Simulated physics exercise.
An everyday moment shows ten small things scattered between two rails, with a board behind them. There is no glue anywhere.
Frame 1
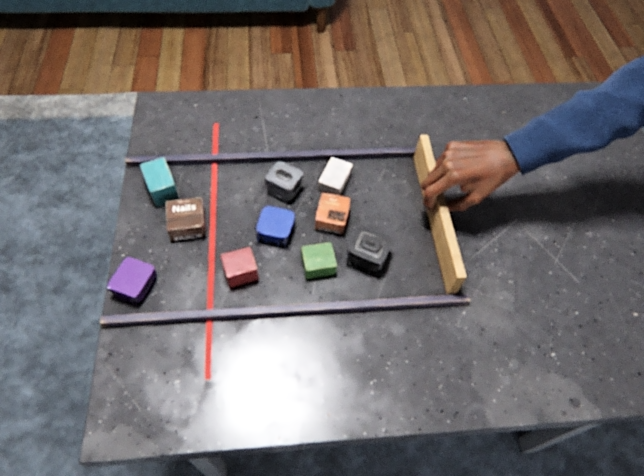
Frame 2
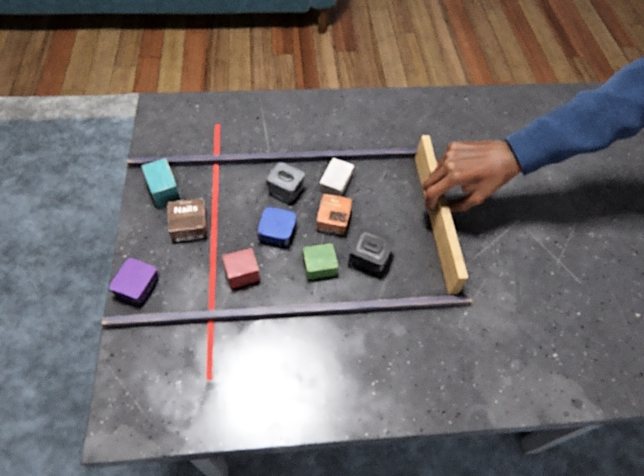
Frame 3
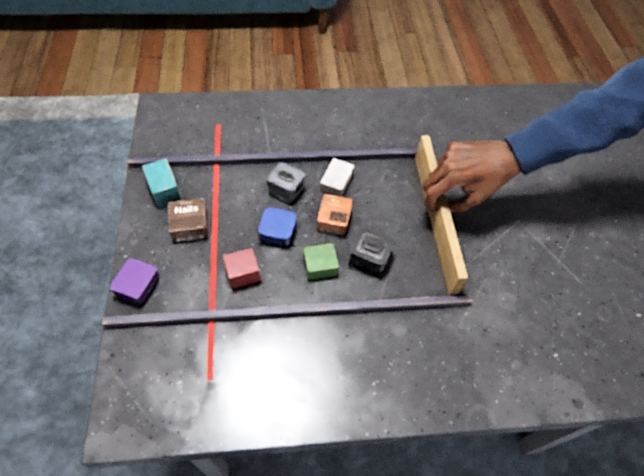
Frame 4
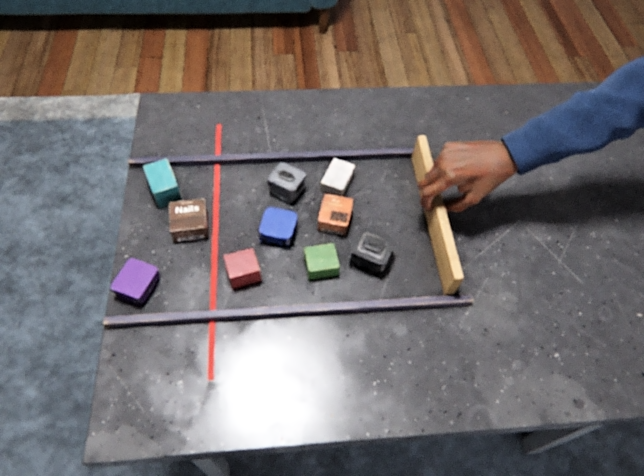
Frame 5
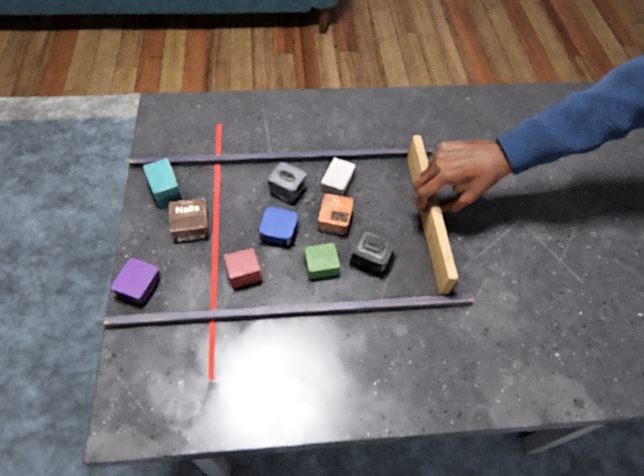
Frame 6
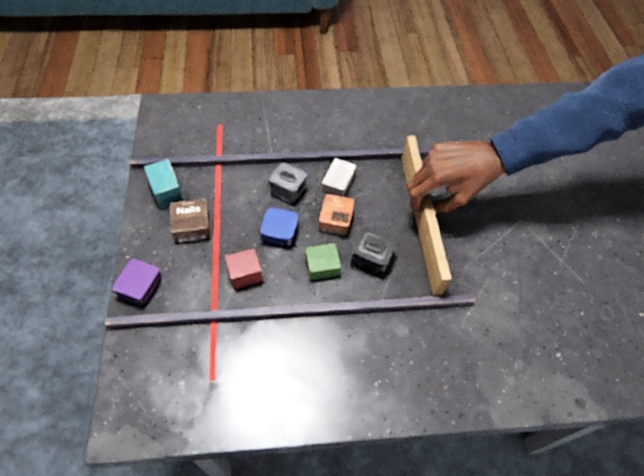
A wooden board, gripped by a hand in a blue sleeve, stands still at first behind ten small objects scattered between two dark rails on a gray table. The hand then slides it slightly left toward them, while the objects, three of them left of the red tape, stay in place.
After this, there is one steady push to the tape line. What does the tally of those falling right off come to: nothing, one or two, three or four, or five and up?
Well, what drops off the end works out to one or two of them.
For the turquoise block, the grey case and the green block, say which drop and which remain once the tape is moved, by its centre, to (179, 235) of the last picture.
The turquoise block? It does not stay. The grey case? It is safe. The green block? It is safe.
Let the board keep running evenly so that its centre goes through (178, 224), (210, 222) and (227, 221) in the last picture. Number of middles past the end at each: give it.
First 4, then 1, finally 1.
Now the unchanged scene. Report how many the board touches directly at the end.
The number is 3.
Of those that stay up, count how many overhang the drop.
I'd say 1 of them.
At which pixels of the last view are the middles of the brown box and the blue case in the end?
First object about (135, 219); second object about (168, 238).
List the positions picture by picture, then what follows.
In the first picture, purple case (134, 281); turquoise block (160, 182); brown box (186, 219); board (437, 210); tape (212, 231).
In the second picture, turquoise block (162, 183); black case (371, 252).
In the third picture, brown box (188, 220); white block (337, 178).
In the fourth picture, purple case (137, 282); green block (321, 262).
In the fifth picture, turquoise block (163, 183); orange box (336, 214).
In the sixth picture, purple case (139, 283); turquoise block (164, 184); brown box (191, 221); board (424, 212); tape (217, 233).
Early on, none off yet; purple case at rest near (139, 283); turquoise block at rest near (164, 184); brown box at rest near (191, 221).
Finally, the number that fall off is one or two; lost, purple case.
